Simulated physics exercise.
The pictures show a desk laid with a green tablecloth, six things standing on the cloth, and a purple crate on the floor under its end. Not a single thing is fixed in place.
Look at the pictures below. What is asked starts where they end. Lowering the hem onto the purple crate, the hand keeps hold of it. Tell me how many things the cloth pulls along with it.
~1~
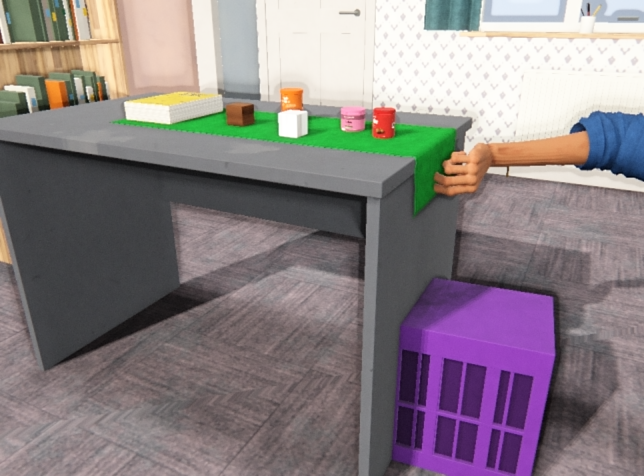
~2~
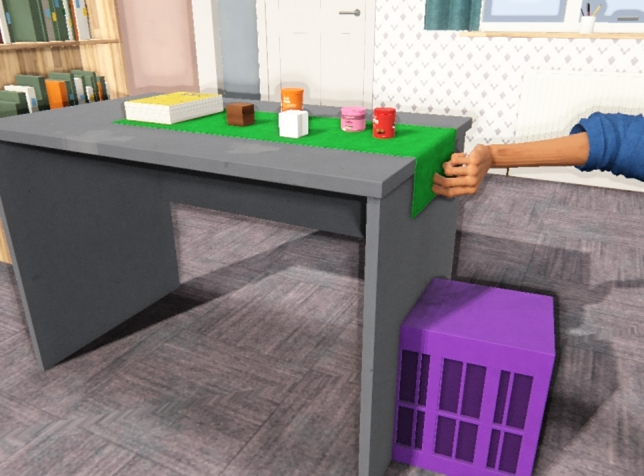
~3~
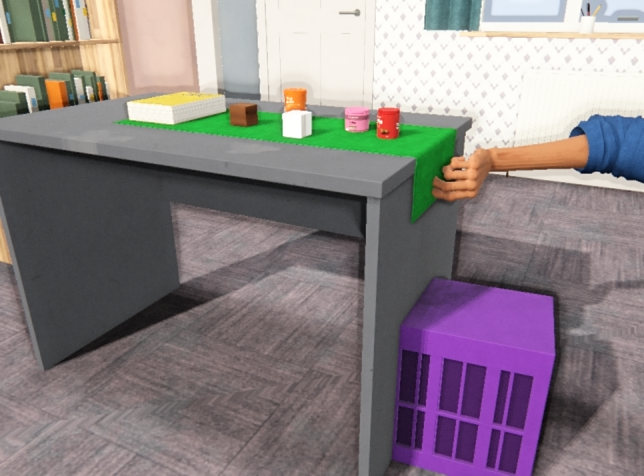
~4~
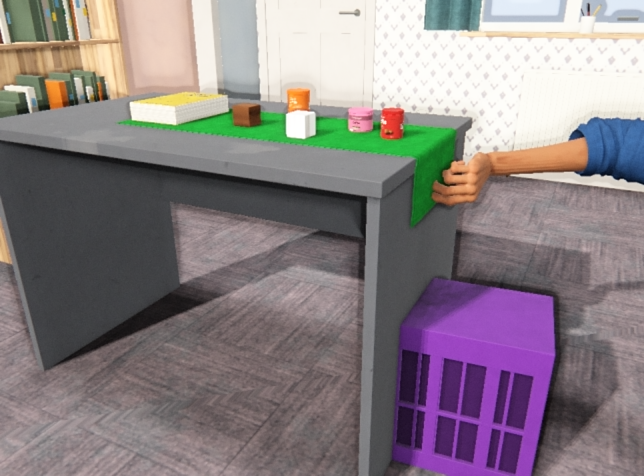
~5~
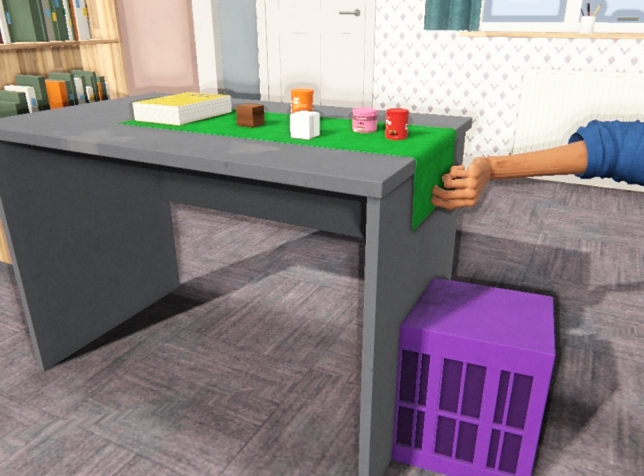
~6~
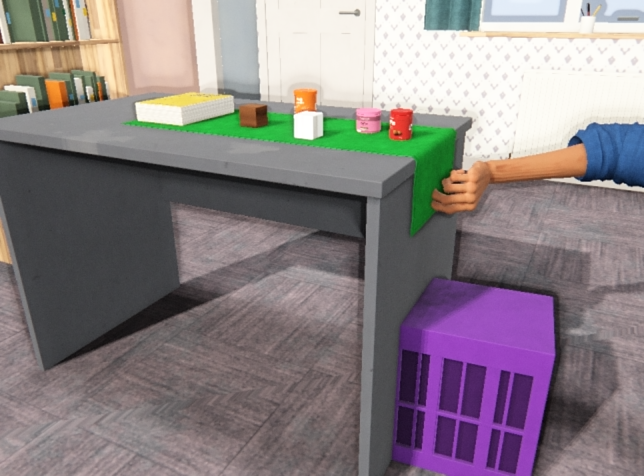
It pulls along two.
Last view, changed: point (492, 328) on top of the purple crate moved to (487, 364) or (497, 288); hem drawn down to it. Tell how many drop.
It would be 3 and 1.
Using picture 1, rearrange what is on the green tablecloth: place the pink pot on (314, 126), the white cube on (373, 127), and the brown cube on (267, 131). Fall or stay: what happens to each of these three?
In the end the pink pot rides it out, while the white cube gets dislodged and the brown cube rides it out.
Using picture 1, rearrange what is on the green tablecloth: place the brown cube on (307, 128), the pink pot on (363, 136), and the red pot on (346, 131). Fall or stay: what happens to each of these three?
Note - brown cube retained, pink pot lost, red pot lost.
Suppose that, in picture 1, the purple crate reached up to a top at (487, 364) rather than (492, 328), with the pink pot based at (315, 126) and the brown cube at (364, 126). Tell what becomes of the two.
So the pink pot leaves, and the brown cube leaves.
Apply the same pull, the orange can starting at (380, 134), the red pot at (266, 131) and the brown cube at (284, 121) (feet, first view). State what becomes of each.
In the end the orange can is no longer on top, the red pot is still on top, and the brown cube is still on top.
Soon after, hem near (431, 252); red pot gone.
After that, hem on the crate; red pot and pink pot gone.
In the end, hem on the crate; red pot and pink pot gone. The answer is two.
